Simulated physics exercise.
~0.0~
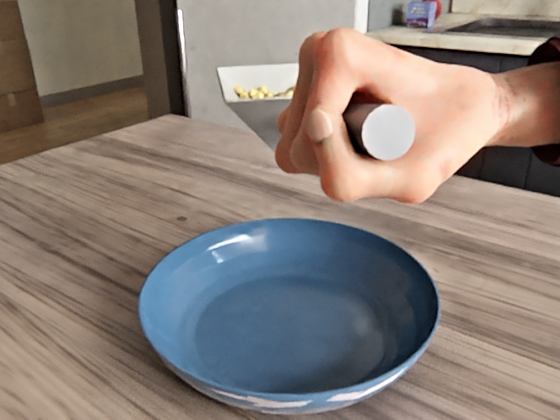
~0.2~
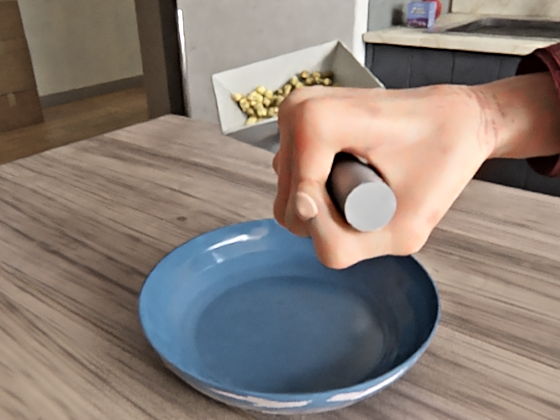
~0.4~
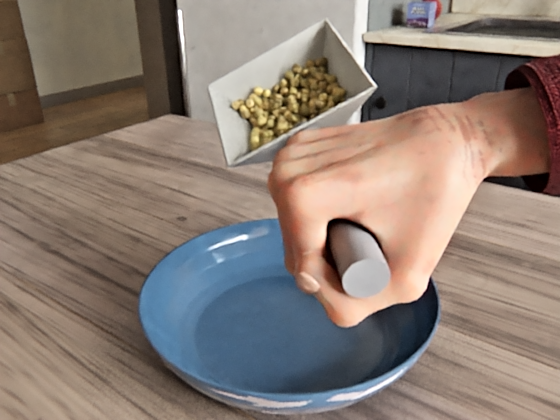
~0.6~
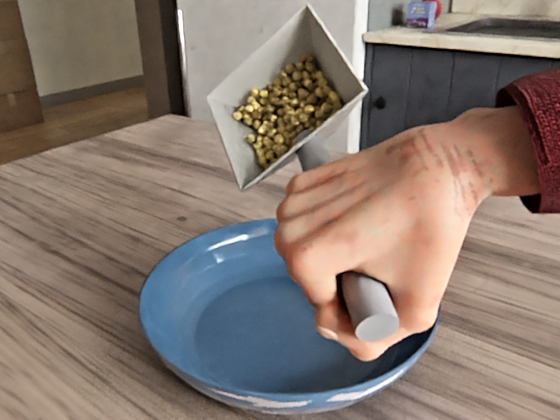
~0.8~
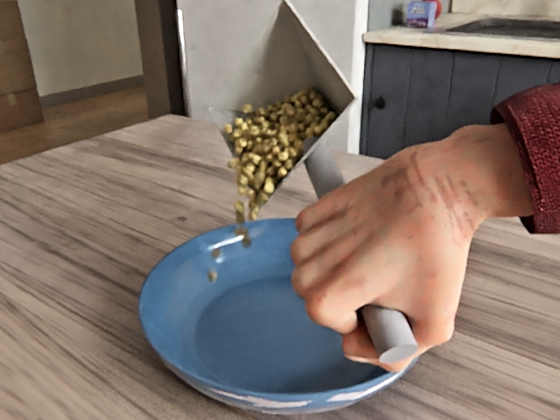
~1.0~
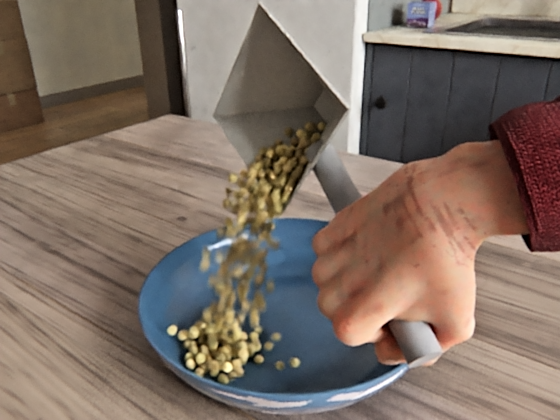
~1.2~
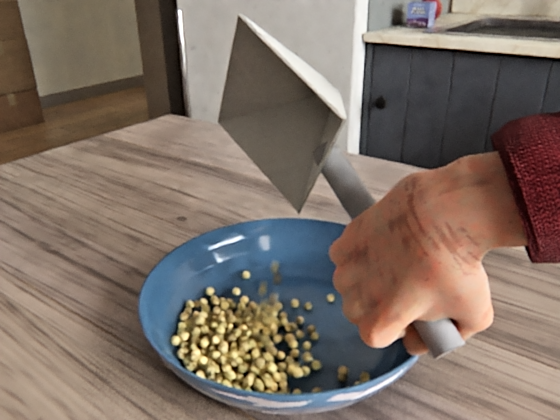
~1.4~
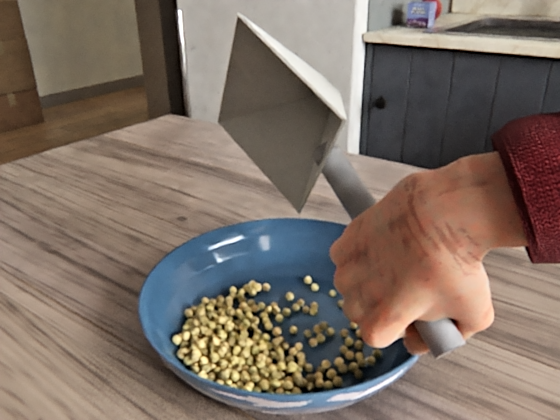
The clip shows a hand tilting a grey, flared scoop of small yellowish beans over a blue pan on a wooden table until the beans spill downward in a stream, leaving the scoop empty and held tipped while the beans lie scattered across the pan's bottom.
